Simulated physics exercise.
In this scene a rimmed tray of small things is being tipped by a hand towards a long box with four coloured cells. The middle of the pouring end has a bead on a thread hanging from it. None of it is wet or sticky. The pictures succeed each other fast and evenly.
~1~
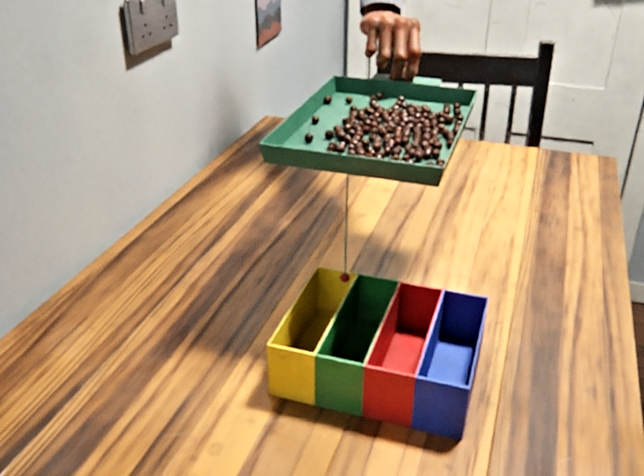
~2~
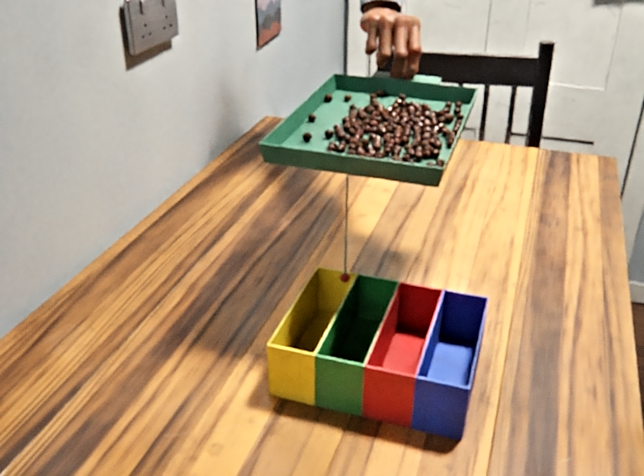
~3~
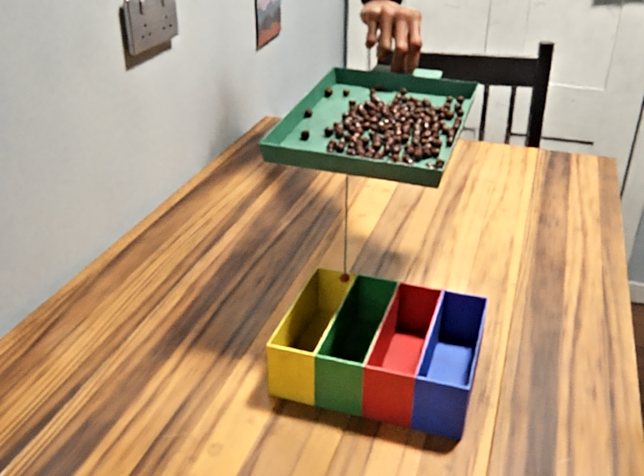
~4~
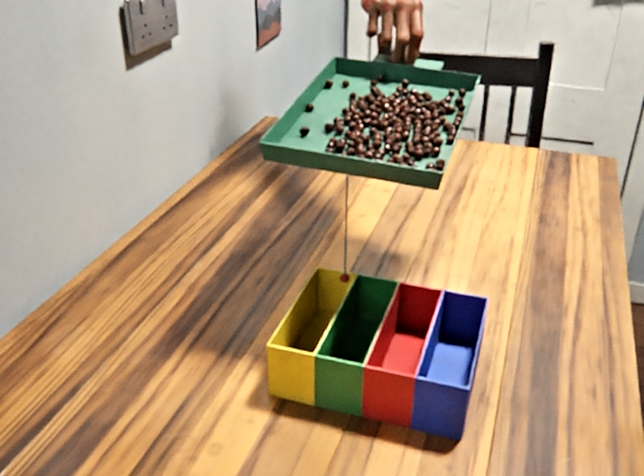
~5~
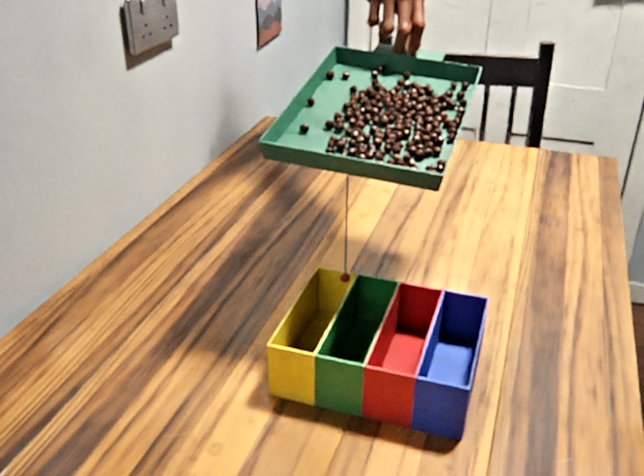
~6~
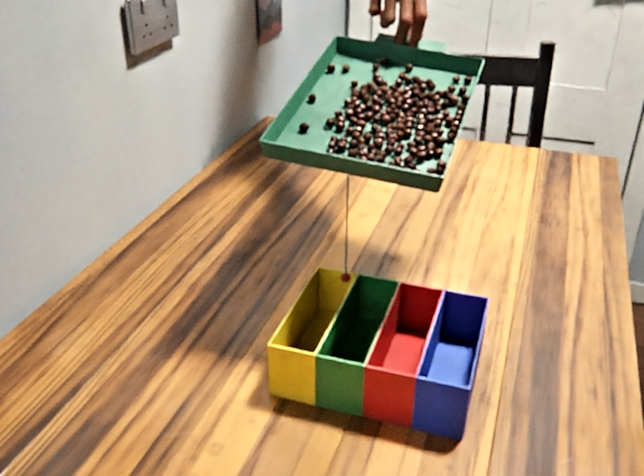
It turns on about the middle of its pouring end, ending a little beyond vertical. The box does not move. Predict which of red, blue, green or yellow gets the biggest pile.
The biggest pile lands in red.
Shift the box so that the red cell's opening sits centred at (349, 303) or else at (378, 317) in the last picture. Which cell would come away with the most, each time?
You'd see the cell in blue win the first time and the cell in blue win the second.
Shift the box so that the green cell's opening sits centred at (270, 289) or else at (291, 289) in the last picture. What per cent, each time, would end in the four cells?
10 and 20 in a hundred, in turn.
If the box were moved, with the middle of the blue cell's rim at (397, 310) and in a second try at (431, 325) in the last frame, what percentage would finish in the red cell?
10 %, then 30 %.
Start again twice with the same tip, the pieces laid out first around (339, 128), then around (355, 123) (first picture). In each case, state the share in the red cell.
Shares: 60 % for the first, 60 % for the second.
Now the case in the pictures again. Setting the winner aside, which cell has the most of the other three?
The cell in second spot is blue.
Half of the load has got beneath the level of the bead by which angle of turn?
Roughly 90 degrees.
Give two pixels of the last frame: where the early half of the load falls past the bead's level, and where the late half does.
Early half (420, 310), late half (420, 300).
Soon after the last picture, tray tipped steeply; all on the tray.
A little later, tray tipped right over; about a quarter on the tray; about a third in the red cell; about a quarter in the blue cell; a small part in the green cell; a stray few in the yellow cell; a small part falling or outside the box.
Later still, tray tipped past a quarter turn; about half in the red cell; about a quarter in the blue cell; a small part in the green cell; a stray few in the yellow cell; a stray few falling or outside the box.
At rest, tray tipped past a quarter turn; about half in the red cell; about a quarter in the blue cell; a small part in the green cell; a stray few in the yellow cell; a stray few outside the box.
